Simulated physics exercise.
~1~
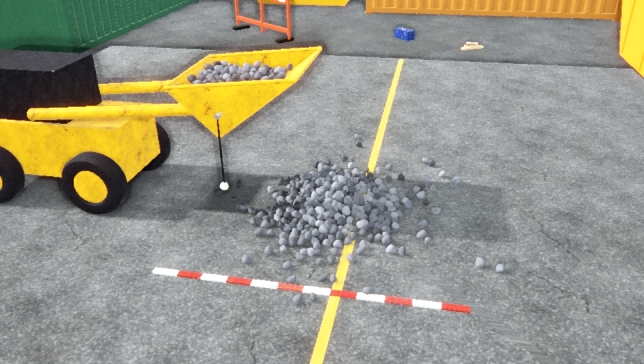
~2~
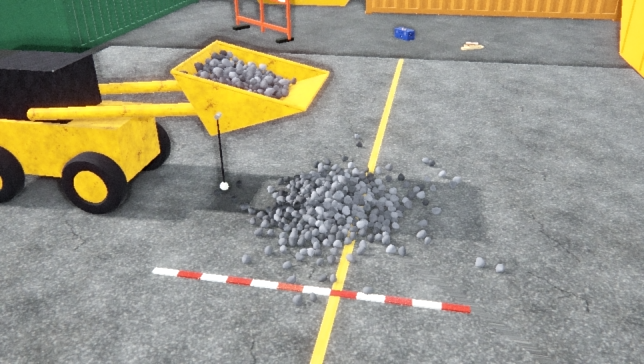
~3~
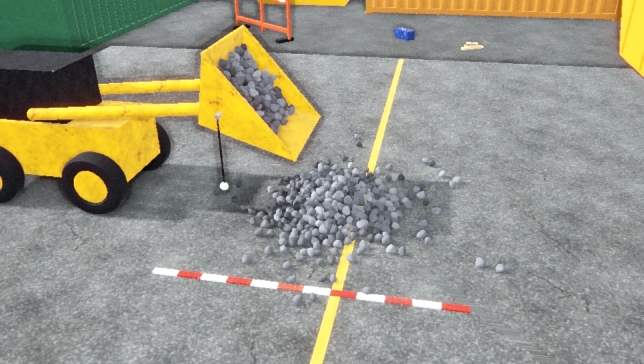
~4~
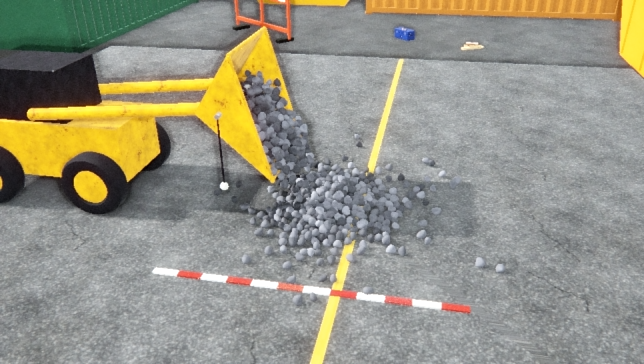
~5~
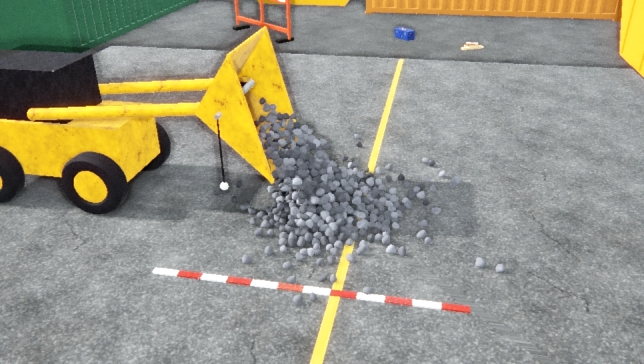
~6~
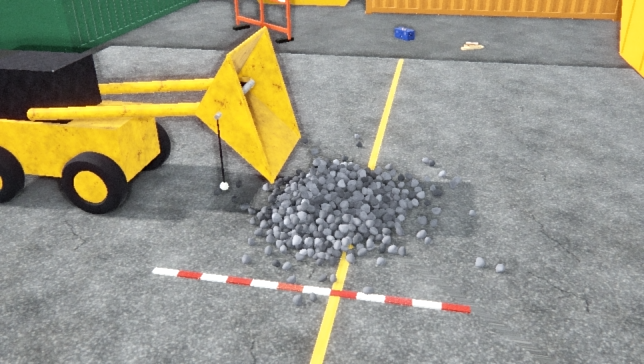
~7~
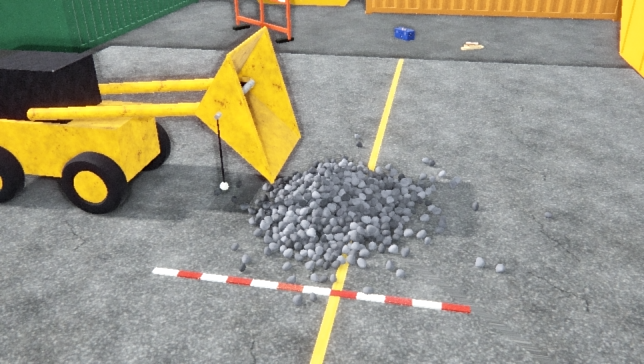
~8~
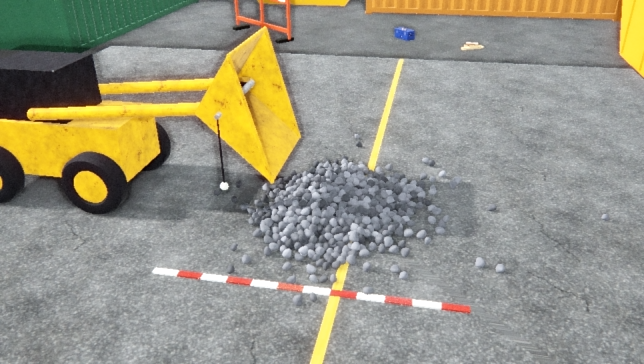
In a paved yard, a yellow loader tips its bucket, pouring grey stones onto a heap that spreads across a yellow line.
